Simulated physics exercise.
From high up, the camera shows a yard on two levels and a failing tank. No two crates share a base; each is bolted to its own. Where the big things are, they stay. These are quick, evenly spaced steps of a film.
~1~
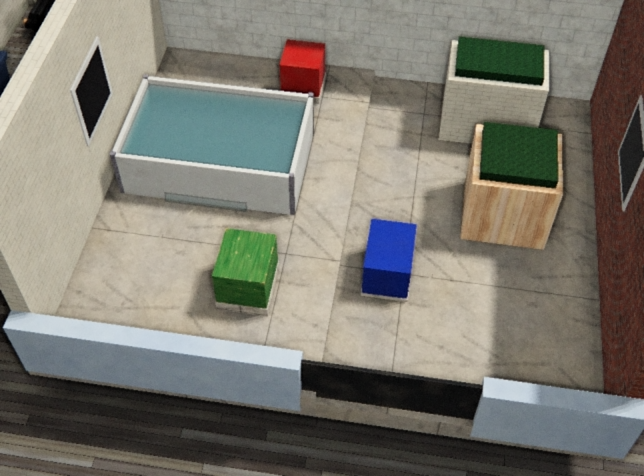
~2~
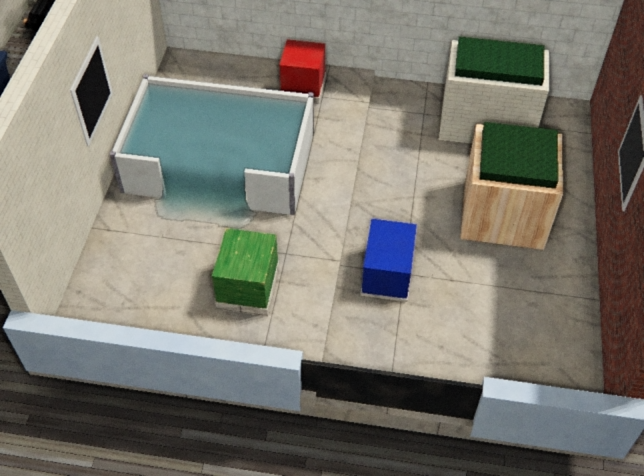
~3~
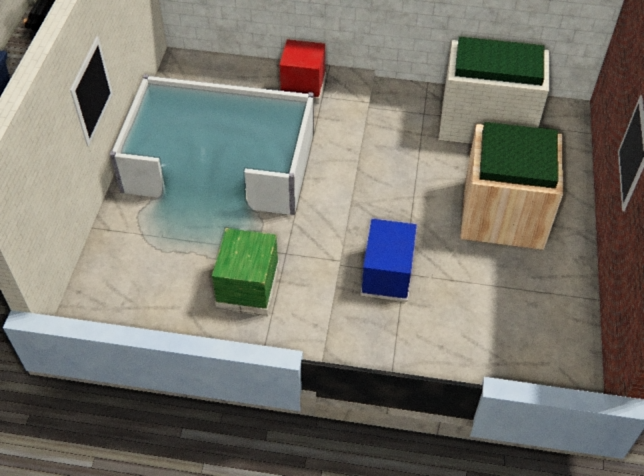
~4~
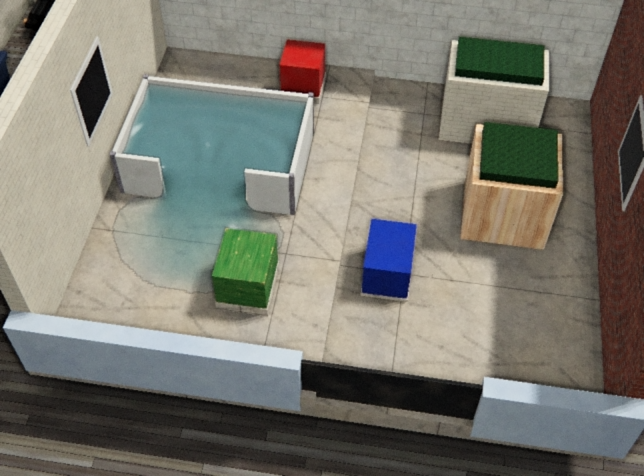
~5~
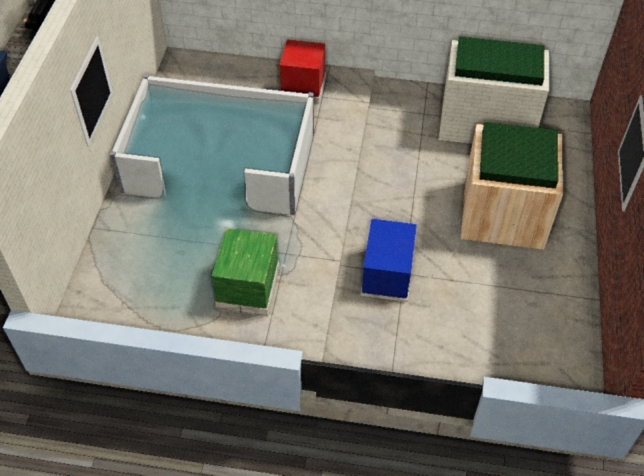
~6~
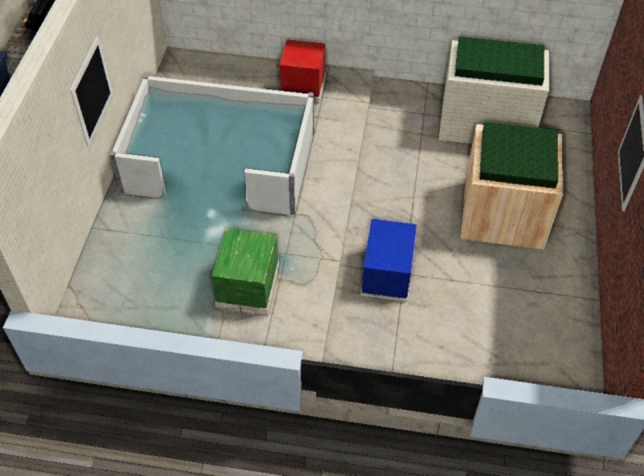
A white-walled tank opening at the front and pouring water across a tiled yard, spreading around a green crate.
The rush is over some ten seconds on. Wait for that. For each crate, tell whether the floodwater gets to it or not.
Crate by crate: Green crate - reached; blue crate - reached; red crate - not reached.
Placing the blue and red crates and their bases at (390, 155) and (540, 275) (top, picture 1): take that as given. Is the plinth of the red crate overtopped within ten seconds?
As for the red one, it is dampened.
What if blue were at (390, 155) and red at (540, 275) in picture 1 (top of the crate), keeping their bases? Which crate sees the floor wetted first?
First: The crate marked green.
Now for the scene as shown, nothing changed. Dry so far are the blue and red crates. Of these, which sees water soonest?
Answer: The one in blue.
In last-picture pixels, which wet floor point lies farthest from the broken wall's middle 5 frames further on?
Close to (328, 386).
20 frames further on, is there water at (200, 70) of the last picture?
At that place: No water.
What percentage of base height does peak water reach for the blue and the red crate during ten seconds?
340 and 50 per cent, roughly.
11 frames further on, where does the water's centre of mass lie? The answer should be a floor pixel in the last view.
I'd place it roughly at (205, 231).
A moment on, water covers 25 % of the floor; the green crate water round its plinth, the blue crate water round its plinth, the red crate not reached.
Next, water covers 35 % of the floor; the green crate water round its plinth, the blue crate water round its plinth, the red crate not reached.
Then, water covers 60 % of the floor; the green crate water round its plinth, the blue crate water round its plinth, the red crate not reached.
Later, water covers 85 % of the floor; the green crate water round its plinth, the blue crate water round its plinth, the red crate water round its plinth.
In the end, water covers 95 % of the floor; the green crate was topped, the blue crate was topped, the red crate stayed above the water.
